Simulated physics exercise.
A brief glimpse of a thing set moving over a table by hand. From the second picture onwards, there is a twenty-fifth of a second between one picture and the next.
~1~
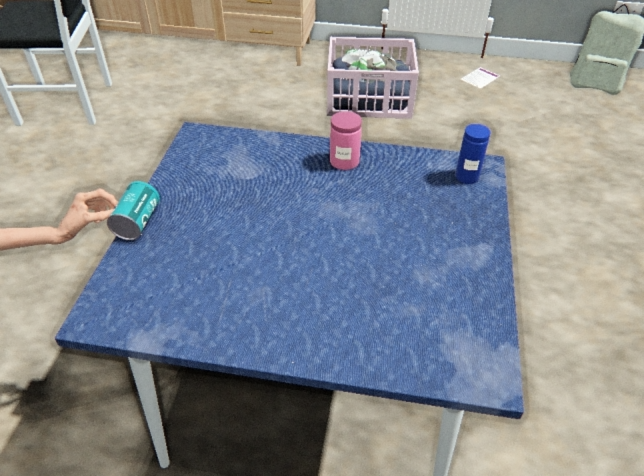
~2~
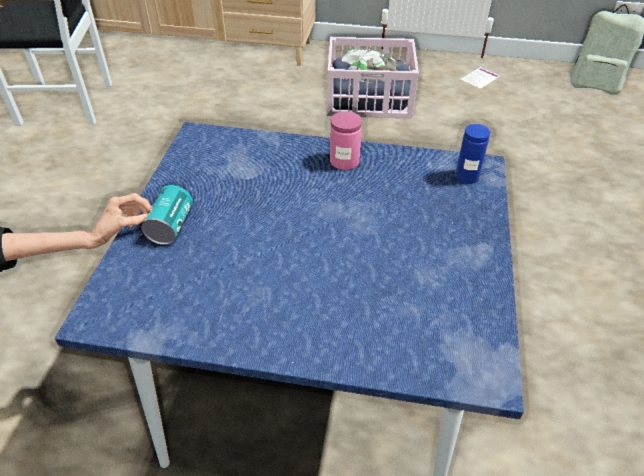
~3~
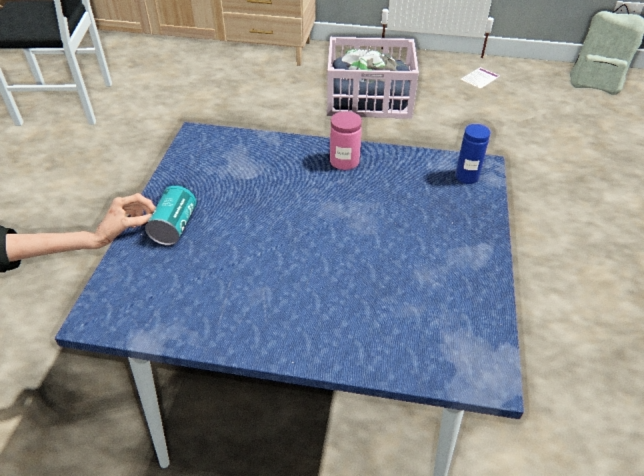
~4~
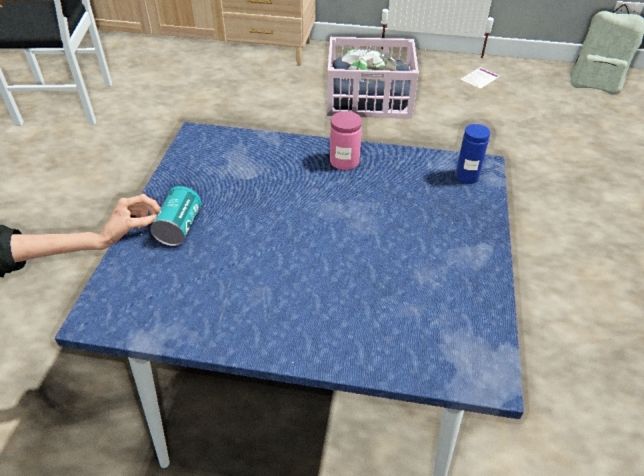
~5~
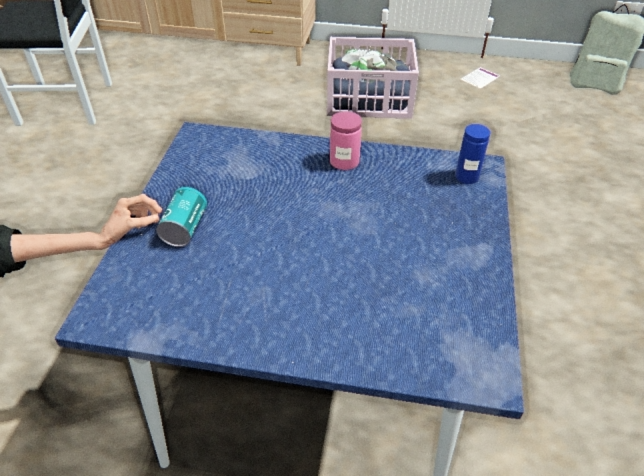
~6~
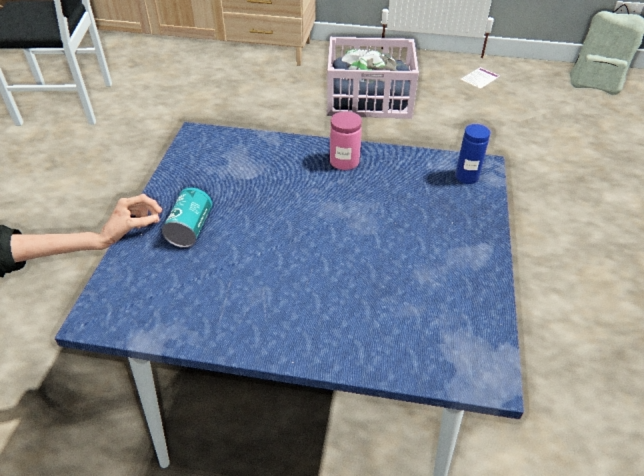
A turquoise tin lying on its side was moved rightward by a hand at the left of a blue table, then rolled slightly farther right as the hand stayed behind, while pink and blue containers stood still.
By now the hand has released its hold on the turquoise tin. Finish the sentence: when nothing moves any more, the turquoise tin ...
... is still on the table.
Then, 0.10 s past the last view, turquoise tin displaced about its own width near (200, 219).
Then, 0.40 s past the last view, turquoise tin displaced well along near (230, 223).
Then, 0.70 s past the last view, turquoise tin displaced well along near (247, 225).
Finally, moved from the start, turquoise tin. Final places as the last picture's camera would see them, turquoise tin near (252, 226).
